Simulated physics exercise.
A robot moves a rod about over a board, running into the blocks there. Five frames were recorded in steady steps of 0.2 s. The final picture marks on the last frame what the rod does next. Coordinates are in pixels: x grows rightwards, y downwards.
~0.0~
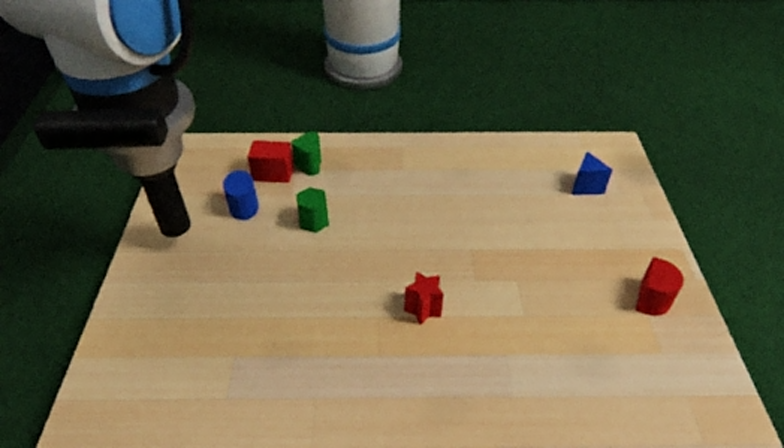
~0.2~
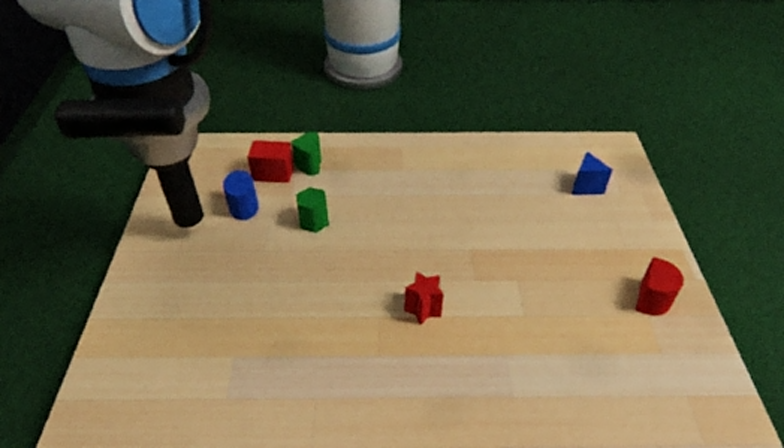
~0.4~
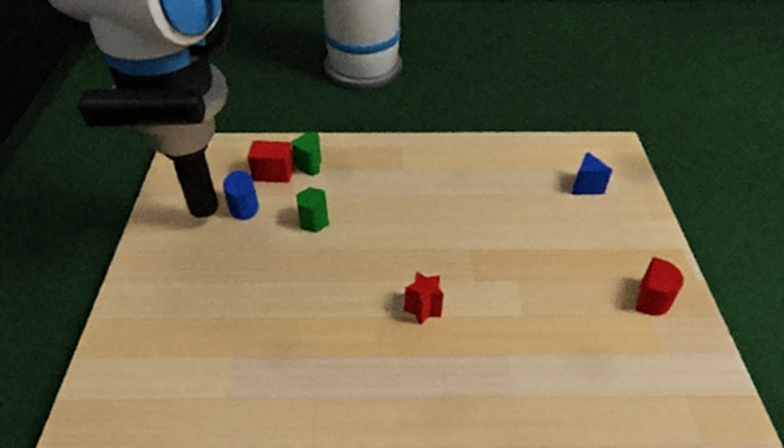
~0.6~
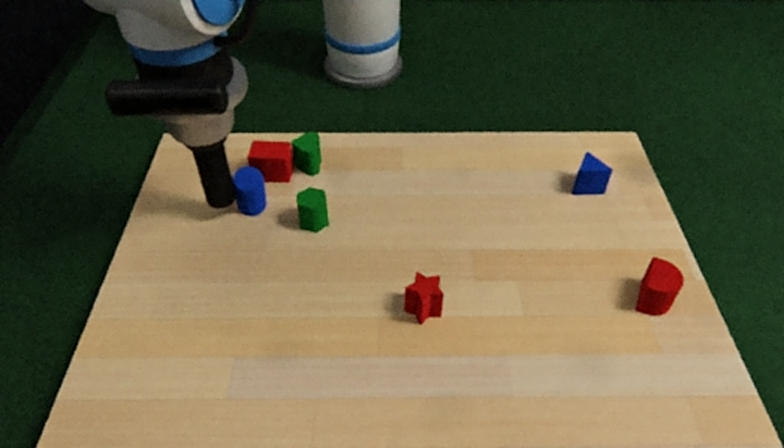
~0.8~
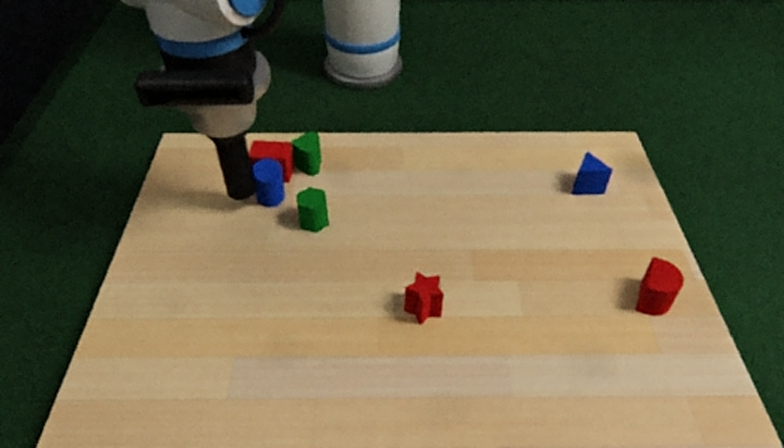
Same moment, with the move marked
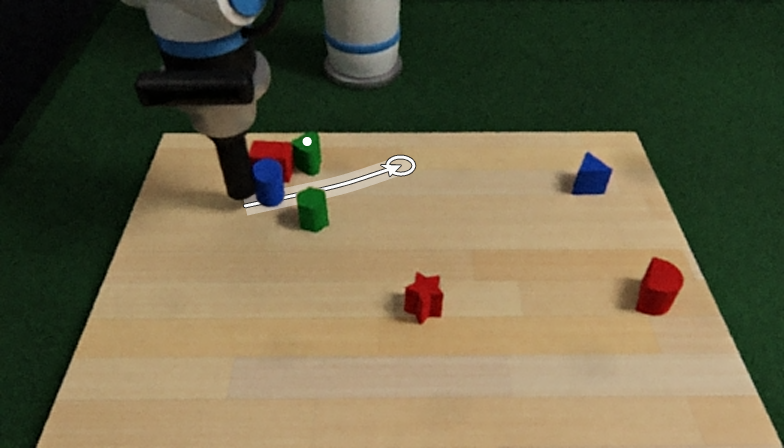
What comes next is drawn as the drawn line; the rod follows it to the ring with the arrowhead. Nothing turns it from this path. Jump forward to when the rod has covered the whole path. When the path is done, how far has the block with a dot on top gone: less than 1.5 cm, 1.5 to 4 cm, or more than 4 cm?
It shifts by 1.5 to 4 cm.
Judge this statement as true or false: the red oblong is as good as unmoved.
False - the claim does not hold.
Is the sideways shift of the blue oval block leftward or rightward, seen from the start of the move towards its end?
The blue oval block goes left.
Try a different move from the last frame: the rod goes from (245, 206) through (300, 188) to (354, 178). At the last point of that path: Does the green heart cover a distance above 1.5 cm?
Going by the path, yes.
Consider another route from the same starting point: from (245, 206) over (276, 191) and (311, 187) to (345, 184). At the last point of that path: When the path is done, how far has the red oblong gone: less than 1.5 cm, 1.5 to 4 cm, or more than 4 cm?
Displacement: Within 1.5 cm.
The drawn path runs from (245, 206) over (300, 194) and (353, 181) to (401, 165); the dot is on the green heart.
On the path given first. One third of the way, rod (299, 179); blue oval block (314, 153), turned 65° anticlockwise; red oblong (275, 144), turned 30° anticlockwise; green heart (316, 135).
Two thirds of the way, rod (353, 166); blue oval block (350, 138); red oblong (275, 144), turned 30° anticlockwise; green heart (325, 129), turned 65° anticlockwise.
At the end, rod (401, 150); blue oval block (360, 133), turned 175° anticlockwise; red oblong (275, 144), turned 30° anticlockwise; green heart (325, 129), turned 65° anticlockwise; green hexagonal block not moved.
